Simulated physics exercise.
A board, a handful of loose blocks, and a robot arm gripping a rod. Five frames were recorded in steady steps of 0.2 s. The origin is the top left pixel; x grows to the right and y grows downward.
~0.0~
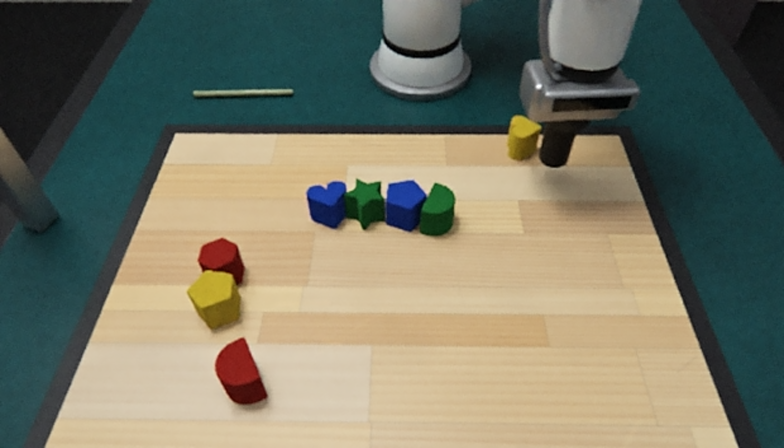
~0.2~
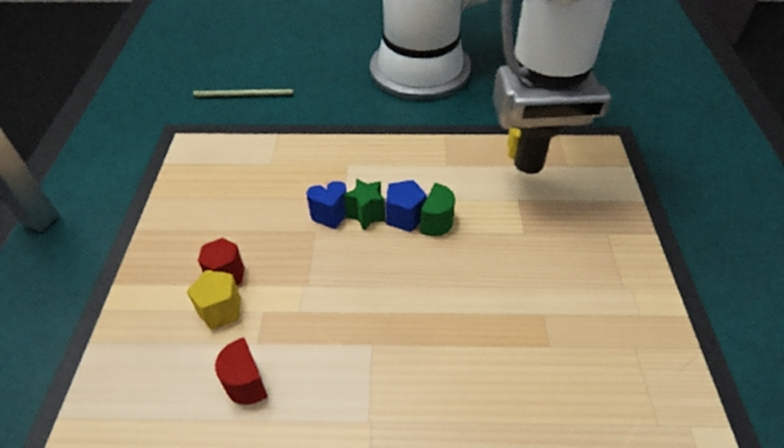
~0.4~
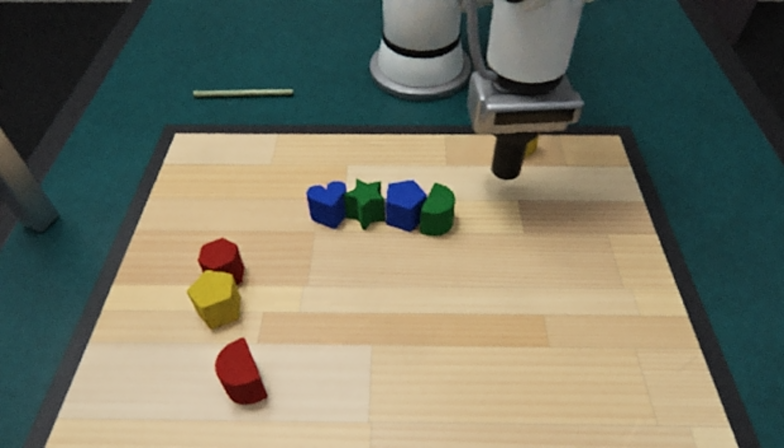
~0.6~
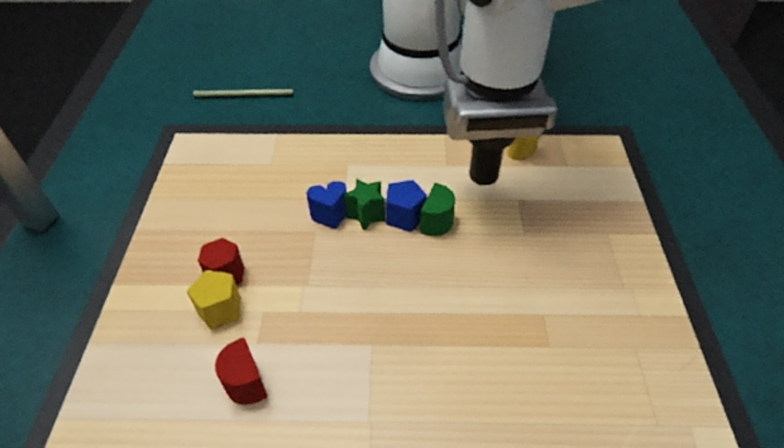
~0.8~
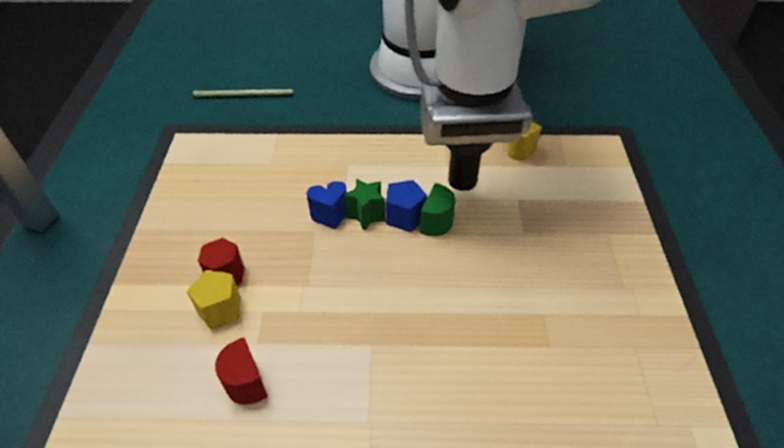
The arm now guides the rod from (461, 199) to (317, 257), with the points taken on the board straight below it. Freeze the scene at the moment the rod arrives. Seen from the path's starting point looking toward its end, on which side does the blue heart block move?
The blue heart block is shifted sideways to the right, facing along the path from start to end.
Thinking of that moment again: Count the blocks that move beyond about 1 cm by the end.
My guess is at least three.
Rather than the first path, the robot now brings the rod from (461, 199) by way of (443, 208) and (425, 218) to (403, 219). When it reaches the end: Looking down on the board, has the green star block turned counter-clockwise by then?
My answer is no.
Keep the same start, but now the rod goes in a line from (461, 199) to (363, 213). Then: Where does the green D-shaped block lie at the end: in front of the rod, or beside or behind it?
It comes off the rod's front.
The first path, step by step. One third of the way, rod at (415, 200); blue heart block at (322, 189), turned 15° anticlockwise; green star block at (358, 194), turned 40° clockwise; blue five-sided block at (386, 210), turned 20° clockwise; green D-shaped block at (426, 219), turned 45° anticlockwise.
Two thirds of the way, rod at (366, 219); blue heart block at (314, 187), turned 20° clockwise; green star block at (334, 204), turned 95° clockwise; blue five-sided block at (347, 237), turned 30° anticlockwise; green D-shaped block at (418, 223), turned 80° anticlockwise.
At the end, rod at (314, 239); red hexagon not moved; blue heart block at (305, 188), turned 55° clockwise; green star block at (301, 214), turned 140° clockwise; blue five-sided block at (318, 262), turned 80° anticlockwise; green D-shaped block at (418, 223), turned 80° anticlockwise.
